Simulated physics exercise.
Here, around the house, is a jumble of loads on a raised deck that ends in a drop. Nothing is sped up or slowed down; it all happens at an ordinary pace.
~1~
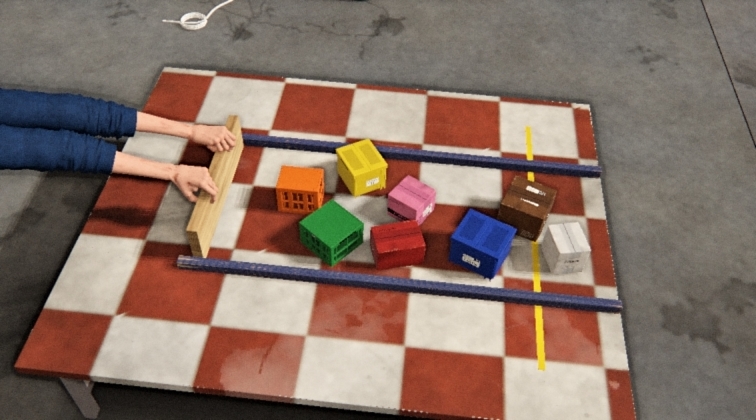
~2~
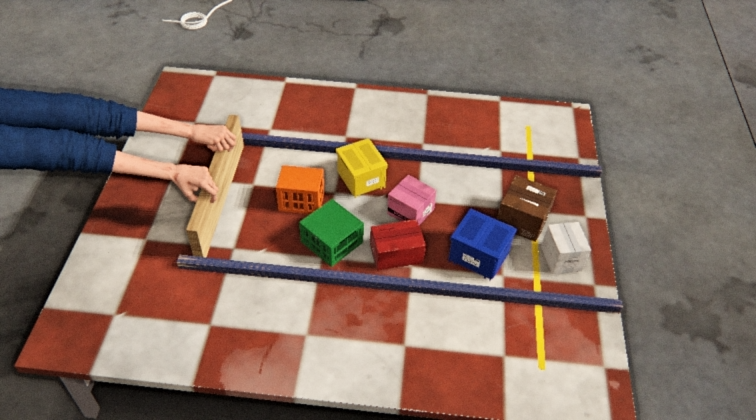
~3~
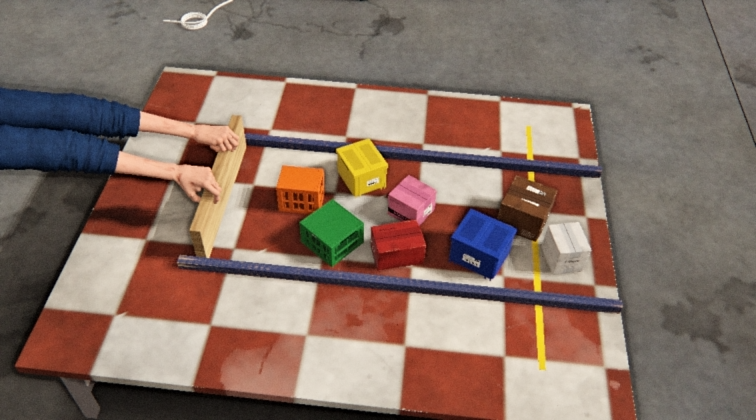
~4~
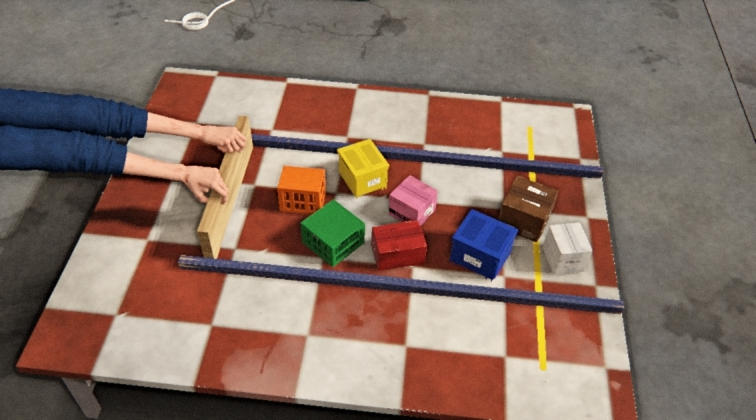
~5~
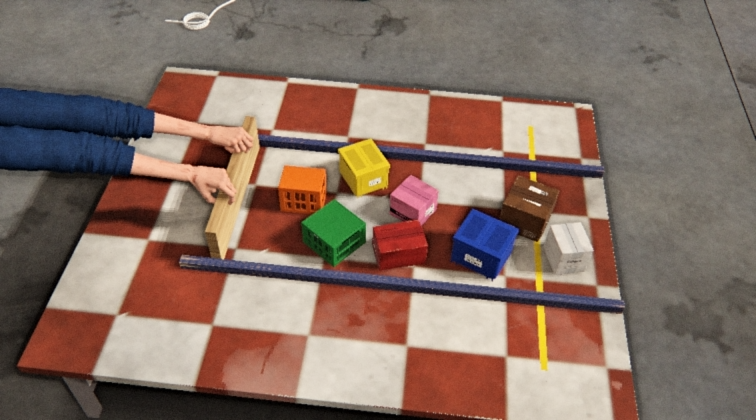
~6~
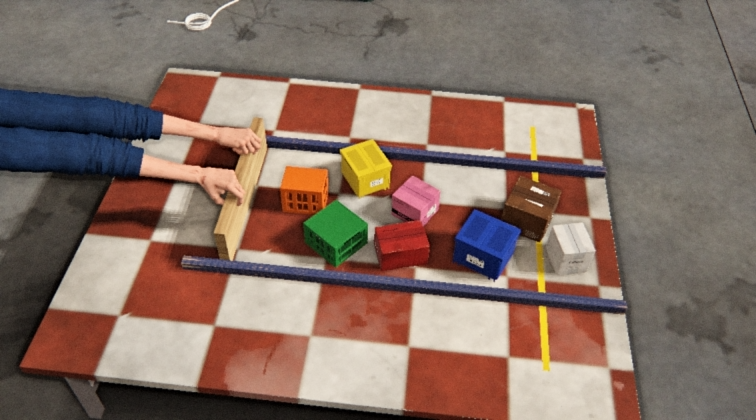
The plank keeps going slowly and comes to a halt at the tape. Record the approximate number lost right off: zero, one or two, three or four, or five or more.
In the end, the drop-off count sits at three or a four.
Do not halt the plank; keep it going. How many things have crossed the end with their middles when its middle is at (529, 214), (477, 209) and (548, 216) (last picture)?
In order, that gives 3, then 1, then 3.
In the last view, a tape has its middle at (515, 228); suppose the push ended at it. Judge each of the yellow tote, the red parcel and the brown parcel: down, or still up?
Check: The yellow tote remains in place; the red parcel remains in place; the brown parcel takes the fall.
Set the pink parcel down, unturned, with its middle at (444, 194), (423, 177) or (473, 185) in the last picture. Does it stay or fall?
In order of the places given, the pink parcel rests steady, then rests steady, then rests steady.
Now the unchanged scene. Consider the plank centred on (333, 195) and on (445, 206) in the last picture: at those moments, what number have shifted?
The count reaches 4 first and 8 second.
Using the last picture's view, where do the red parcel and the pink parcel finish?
(612, 277), and the other (600, 215).
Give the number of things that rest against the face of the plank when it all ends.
That comes to 3.
Soon after, none off yet; white box at rest near (570, 249); brown parcel at rest near (530, 209); blue tote at rest near (485, 246).
After that, none off yet; white box at rest near (570, 249); brown parcel at rest near (530, 209); blue tote displaced about its own width near (526, 248).
And then, none off yet; white box tilting well over near (637, 245); brown parcel displaced about its own width near (583, 209); blue tote displaced well along near (599, 251).
In the end, the number that fall off is three or four; gone, blue tote, brown parcel and white box.
